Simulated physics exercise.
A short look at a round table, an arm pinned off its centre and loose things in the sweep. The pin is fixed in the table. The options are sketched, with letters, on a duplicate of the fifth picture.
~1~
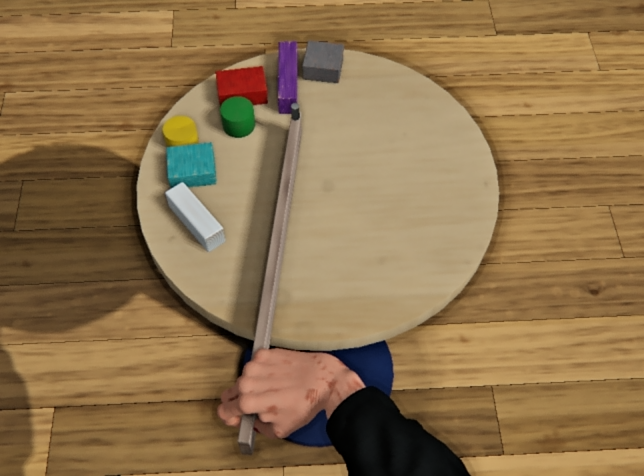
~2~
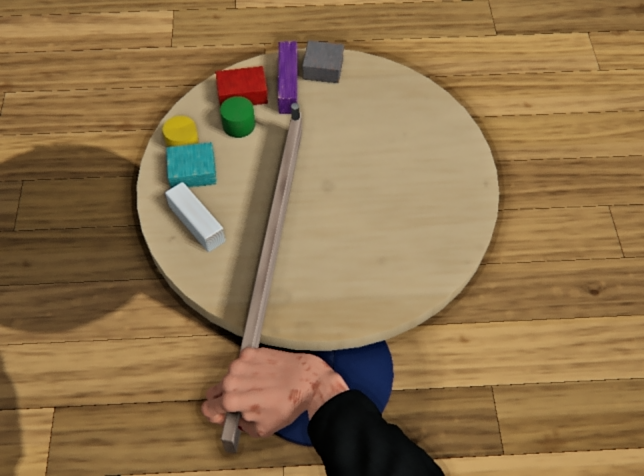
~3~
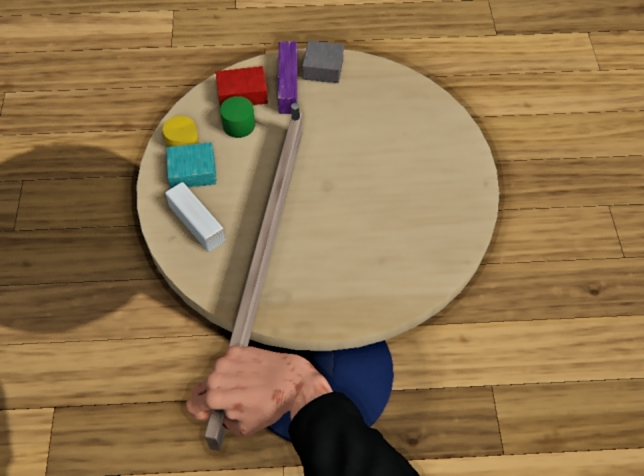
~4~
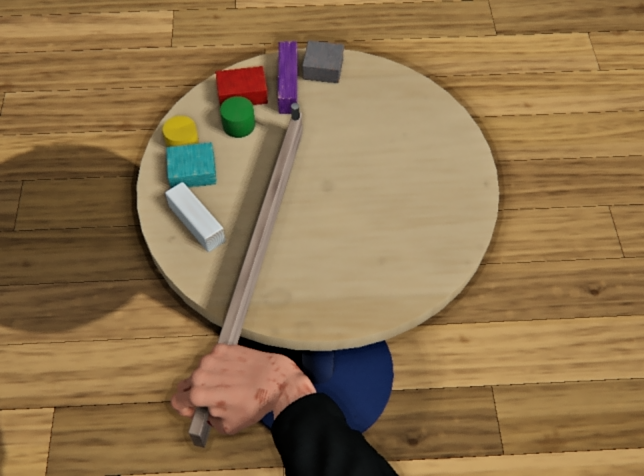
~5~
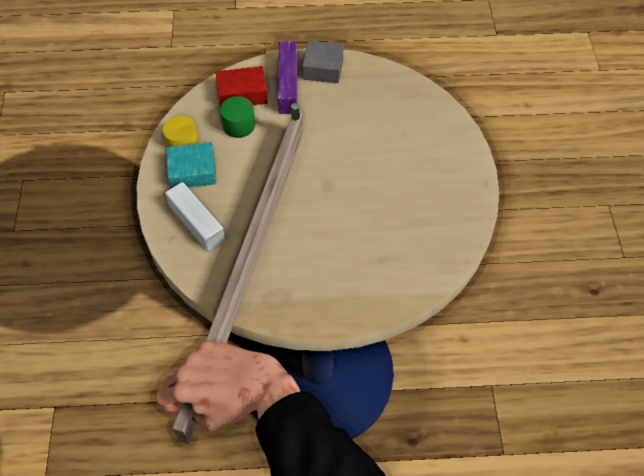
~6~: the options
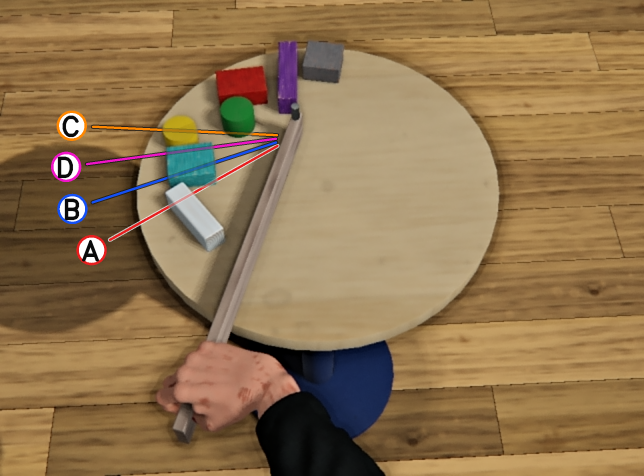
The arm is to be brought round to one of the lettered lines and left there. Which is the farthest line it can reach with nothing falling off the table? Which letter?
Nothing falls up to A.
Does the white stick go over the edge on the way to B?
Yes.
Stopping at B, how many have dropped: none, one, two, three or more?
One.
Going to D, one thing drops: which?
The white stick goes over.
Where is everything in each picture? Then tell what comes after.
The first frame shows purple bar (288, 77); arm (281, 208); white stick (196, 217).
The second frame shows arm (276, 207); turquoise block (192, 166).
The third frame shows arm (272, 206); grey block (323, 62).
The fourth frame shows arm (267, 206); purple bar (288, 77).
The fifth frame shows arm (263, 205); red block (242, 87); turquoise block (192, 166); green tin (238, 117).
On the copy, A at (197, 191); B at (187, 172); C at (185, 131); D at (182, 151).
On A. First, arm (236, 196); white stick (187, 212); grey block (323, 62).
Then, arm (213, 181); white stick (158, 197); grey block (323, 62).
Finally, arm (201, 169); white stick (145, 178); turquoise block (187, 162); nothing has fallen.
By contrast, B drops the white stick; C drops the white stick and yellow tin; D drops the white stick.
